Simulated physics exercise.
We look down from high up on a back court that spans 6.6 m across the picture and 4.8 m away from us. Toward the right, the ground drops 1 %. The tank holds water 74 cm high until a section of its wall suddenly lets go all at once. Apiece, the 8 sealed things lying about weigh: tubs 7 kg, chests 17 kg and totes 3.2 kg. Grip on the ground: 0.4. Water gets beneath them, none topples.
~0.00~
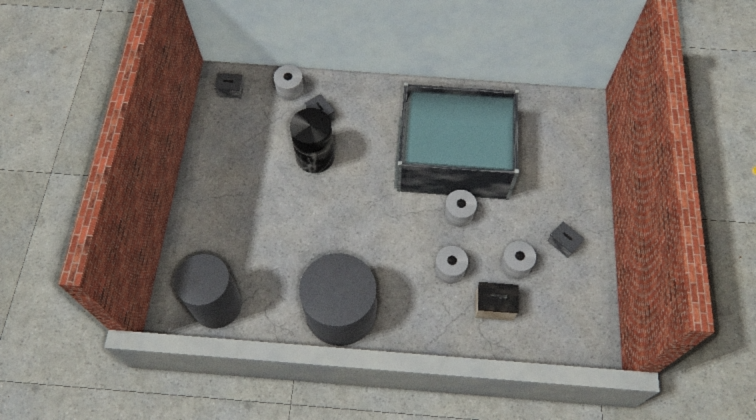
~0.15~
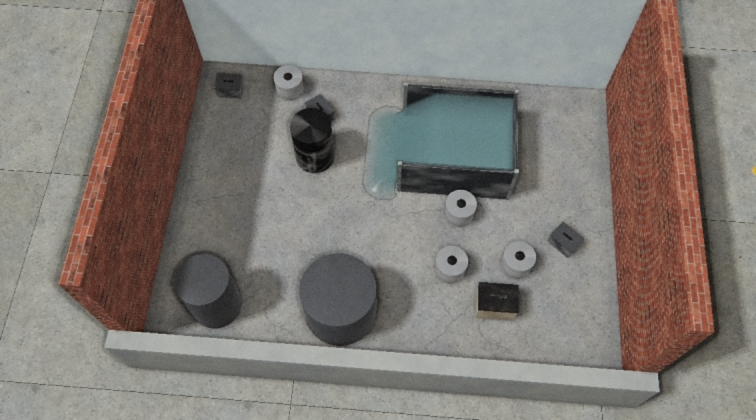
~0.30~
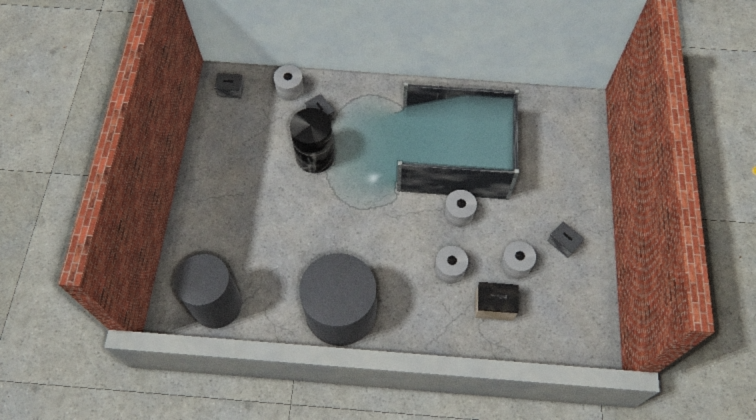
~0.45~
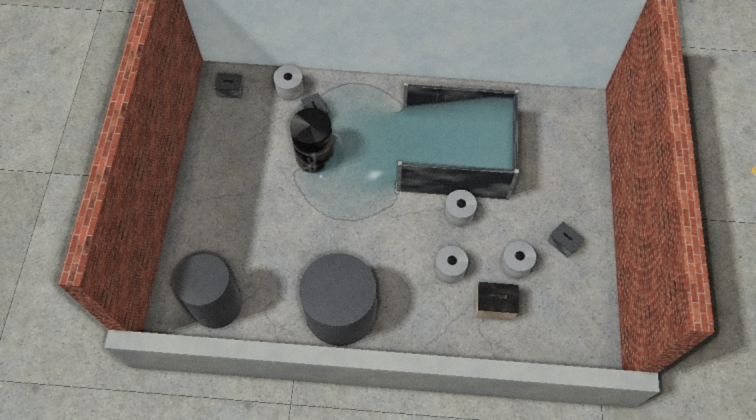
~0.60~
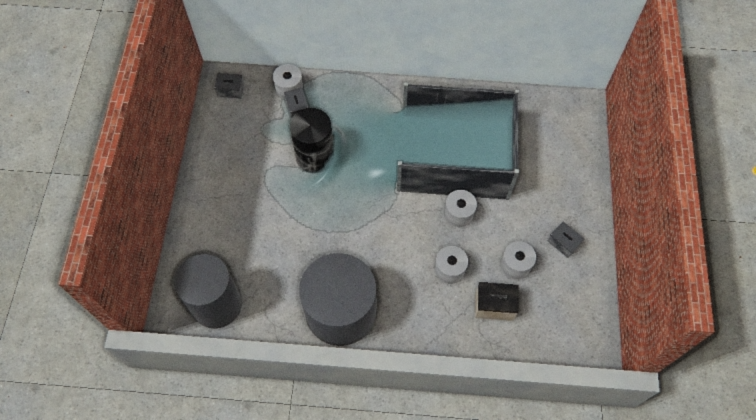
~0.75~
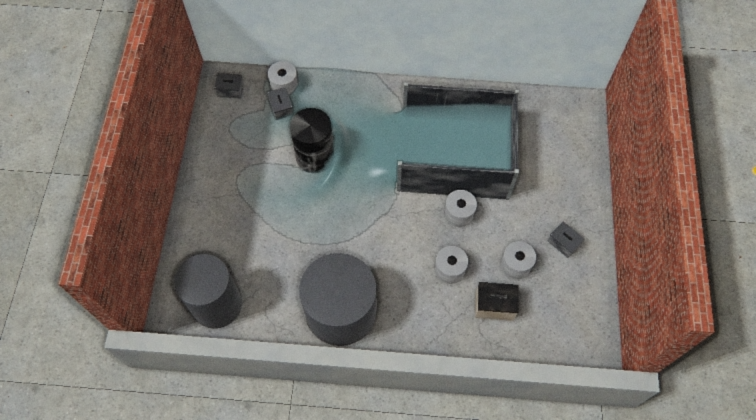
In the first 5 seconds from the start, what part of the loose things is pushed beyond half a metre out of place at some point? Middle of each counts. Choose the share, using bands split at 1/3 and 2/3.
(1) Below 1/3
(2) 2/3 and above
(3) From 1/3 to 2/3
From 1/3 to 2/3 (3).
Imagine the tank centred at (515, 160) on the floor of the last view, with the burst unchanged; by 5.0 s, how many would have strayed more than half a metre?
Count: 3.
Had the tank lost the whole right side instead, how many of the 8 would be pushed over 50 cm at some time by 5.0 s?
Then 6 of them would.
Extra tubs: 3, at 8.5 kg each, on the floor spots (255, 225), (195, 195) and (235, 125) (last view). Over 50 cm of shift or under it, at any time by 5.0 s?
In turn: More, past it, over.
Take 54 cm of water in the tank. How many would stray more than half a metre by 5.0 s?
Then it comes to 3.
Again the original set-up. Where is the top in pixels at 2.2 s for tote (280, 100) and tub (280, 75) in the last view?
First one near (187, 147), second near (232, 60).
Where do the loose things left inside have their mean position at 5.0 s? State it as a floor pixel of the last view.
Mean position: Approximately (413, 264).
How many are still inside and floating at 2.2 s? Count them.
My tally comes to 3.
After 1.1 s 2 of 8 are over 50 cm from their spots; 1 afloat.
After 2.2 s 2 of 8 are over 50 cm from their spots; 3 afloat.
After 3.5 s 3 of 8 are over 50 cm from their spots; 3 afloat.
After 5.0 s 3 of 8 are over 50 cm from their spots, and 3 have been at some point; 3 afloat.
